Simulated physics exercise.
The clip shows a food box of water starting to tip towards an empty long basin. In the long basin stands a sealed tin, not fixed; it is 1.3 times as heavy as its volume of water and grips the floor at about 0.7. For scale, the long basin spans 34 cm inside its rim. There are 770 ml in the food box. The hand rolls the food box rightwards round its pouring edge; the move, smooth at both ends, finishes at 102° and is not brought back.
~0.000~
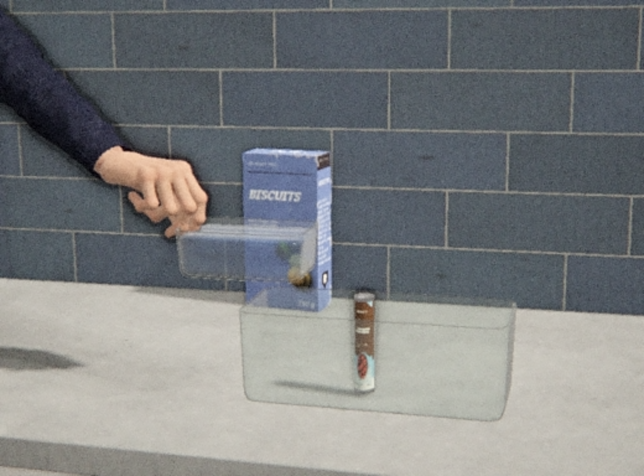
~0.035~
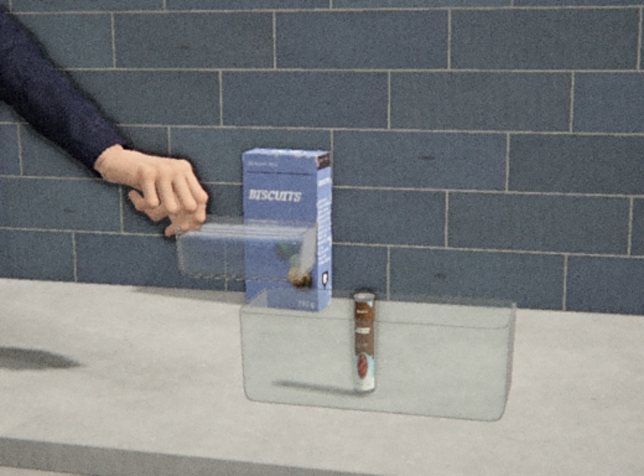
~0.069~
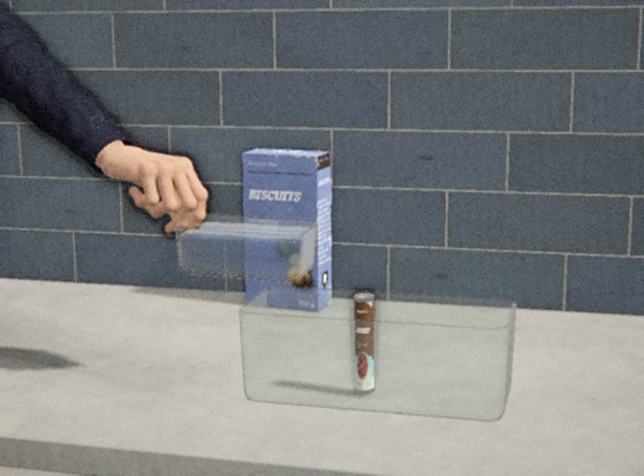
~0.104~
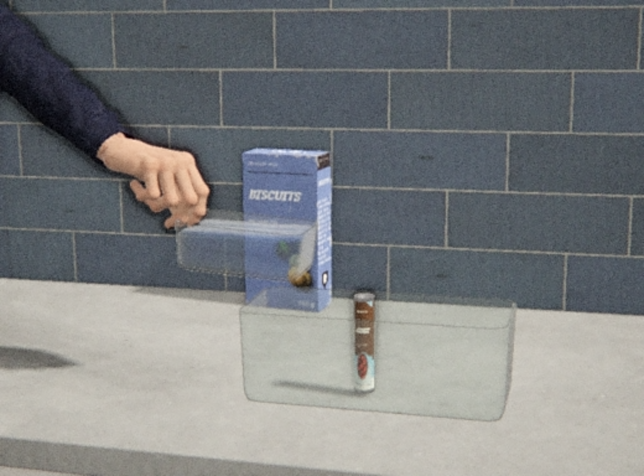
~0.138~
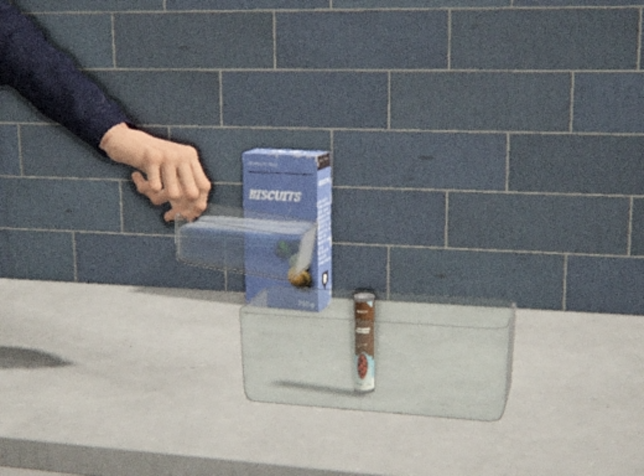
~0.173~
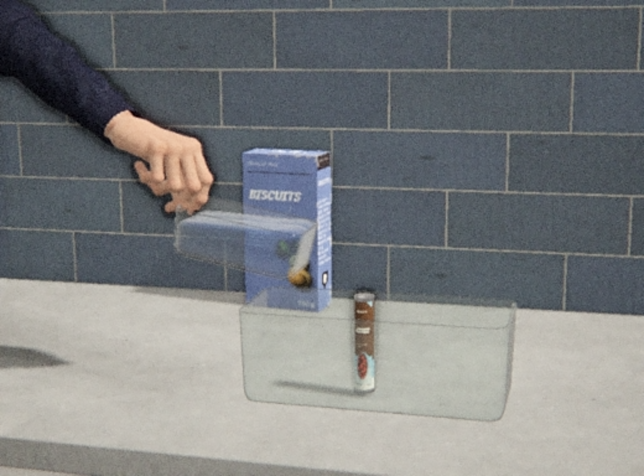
A hand in a dark navy sleeve reaches in from the left, holding a clear food box of water above a pale grey worktop before a blue-grey brick wall, seen from the front and slightly above. A blue biscuit box stands behind it, and a long clear basin sits lower right by a slim brown-and-white tin. The hand slowly tilts the box slightly rightwards while the view stays still.
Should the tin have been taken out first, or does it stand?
The tin stays up.
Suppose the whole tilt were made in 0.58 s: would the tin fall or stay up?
The tin remains upright.
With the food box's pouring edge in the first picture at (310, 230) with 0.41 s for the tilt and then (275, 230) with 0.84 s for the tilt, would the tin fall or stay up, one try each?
First it remains upright; then it goes over.
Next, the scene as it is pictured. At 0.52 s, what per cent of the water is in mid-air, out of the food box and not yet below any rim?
Near 48 in a hundred.
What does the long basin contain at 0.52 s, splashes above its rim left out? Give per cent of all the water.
About 10 per cent.
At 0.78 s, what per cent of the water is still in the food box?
About 3 per cent.
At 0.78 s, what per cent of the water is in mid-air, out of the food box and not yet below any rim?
Some 8 per cent.
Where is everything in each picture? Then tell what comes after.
In the first frame, it leans 0°; its right rim is at (310, 230); the water meets the walls at (191, 230) and (310, 235); the long basin's rim runs from (253, 300) to (512, 316); the tin's top is at (364, 301).
In the second frame, it leans 0°; its right rim is at (310, 230); the water meets the walls at (191, 229) and (310, 235).
In the third frame, it leans 2°; its right rim is at (310, 230); the water meets the walls at (191, 228) and (310, 233).
In the fourth frame, it leans 4°; its right rim is at (310, 230); the water meets the walls at (190, 226) and (310, 232).
In the fifth frame, it leans 7°; its right rim is at (310, 230); the water meets the walls at (190, 222) and (310, 229).
In the sixth frame, it leans 10°; its right rim is at (310, 231); the water meets the walls at (190, 217) and (310, 226).
By 0.52 s the tilt is 70° and 42 per cent is still to pour; the tin stands where it began.
By 0.78 s the tilt is 101° and 3 per cent is still to pour; the tin stands where it began.
By 1.05 s the tilt is 102° and 0 per cent is still to pour; the tin stands where it began.
By 1.34 s the tilt is 102° and 0 per cent is still to pour; the tin stands where it began.
At rest the tin stands where it began.
